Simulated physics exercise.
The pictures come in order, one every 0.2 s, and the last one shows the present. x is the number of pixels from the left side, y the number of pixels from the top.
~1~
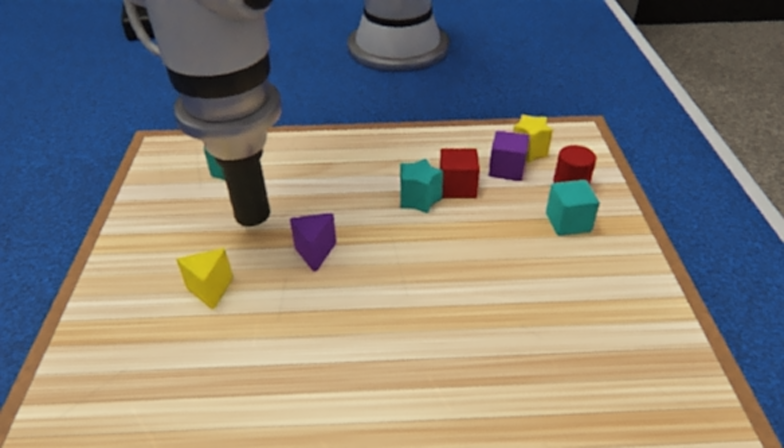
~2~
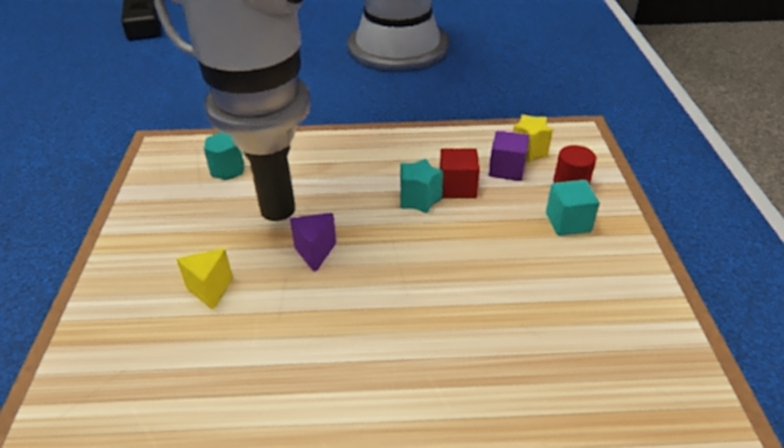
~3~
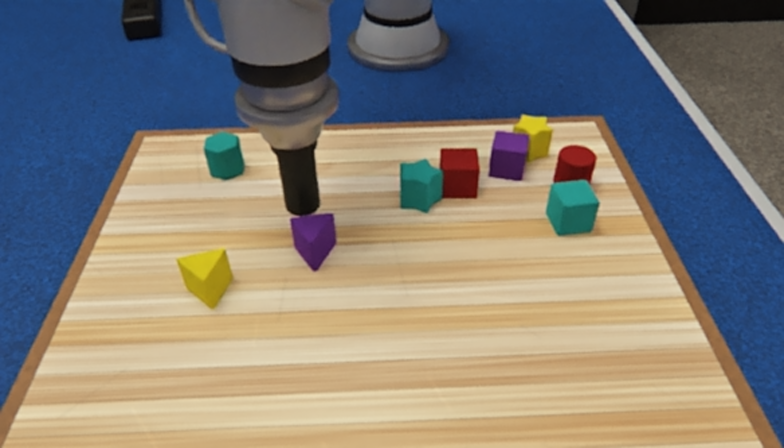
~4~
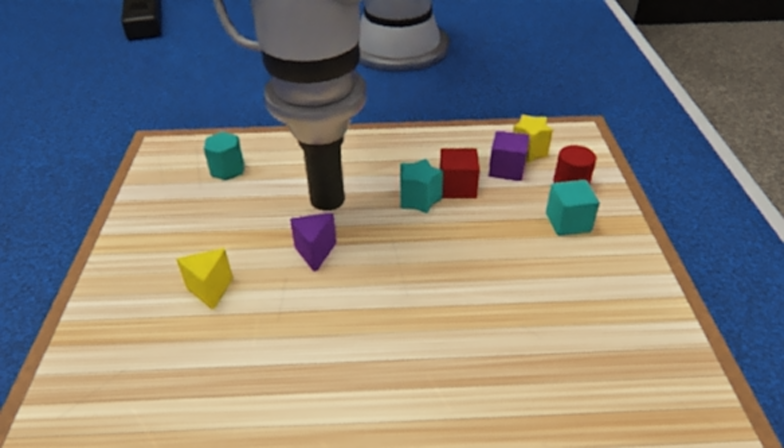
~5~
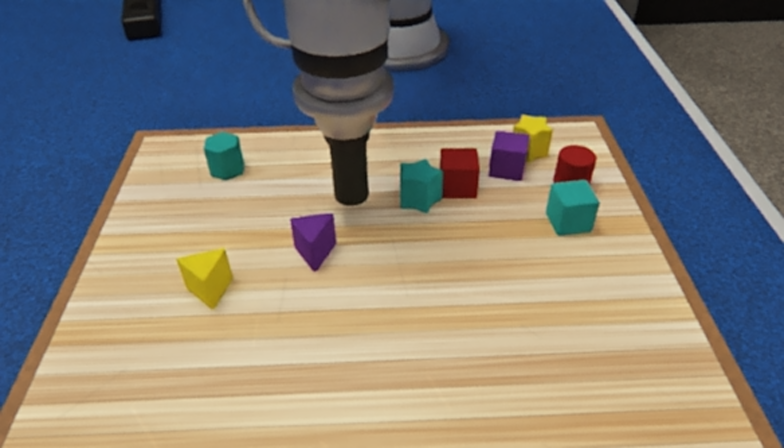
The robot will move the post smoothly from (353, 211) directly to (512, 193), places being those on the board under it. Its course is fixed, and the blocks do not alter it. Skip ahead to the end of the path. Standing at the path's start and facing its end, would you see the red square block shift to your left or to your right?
It shifts leftward.
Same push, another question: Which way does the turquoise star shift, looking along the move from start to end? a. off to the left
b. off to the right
b - off to the right.
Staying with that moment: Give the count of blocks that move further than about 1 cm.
Shifted over 1 cm: Three or more.
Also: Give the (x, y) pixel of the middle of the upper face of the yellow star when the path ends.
Most likely (550, 111).
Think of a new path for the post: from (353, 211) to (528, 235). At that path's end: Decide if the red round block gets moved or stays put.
It keeps its spot.
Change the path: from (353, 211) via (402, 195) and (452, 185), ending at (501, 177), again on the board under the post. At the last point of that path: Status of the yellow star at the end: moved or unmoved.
By the last moment, the yellow star will have left its place.
The first path, step by step. One third of the way, post (408, 189); turquoise star (446, 170); red square block (473, 155), turned 25° anticlockwise.
Two thirds of the way, post (462, 183); turquoise star (497, 168); red square block (504, 144), turned 65° anticlockwise; purple square block (531, 130), turned 15° clockwise; yellow star (546, 115), turned 20° anticlockwise.
At the end, post (515, 177); turquoise star (551, 167); red square block (513, 143), turned 80° anticlockwise; purple square block (535, 126); yellow star (550, 111), turned 20° anticlockwise.
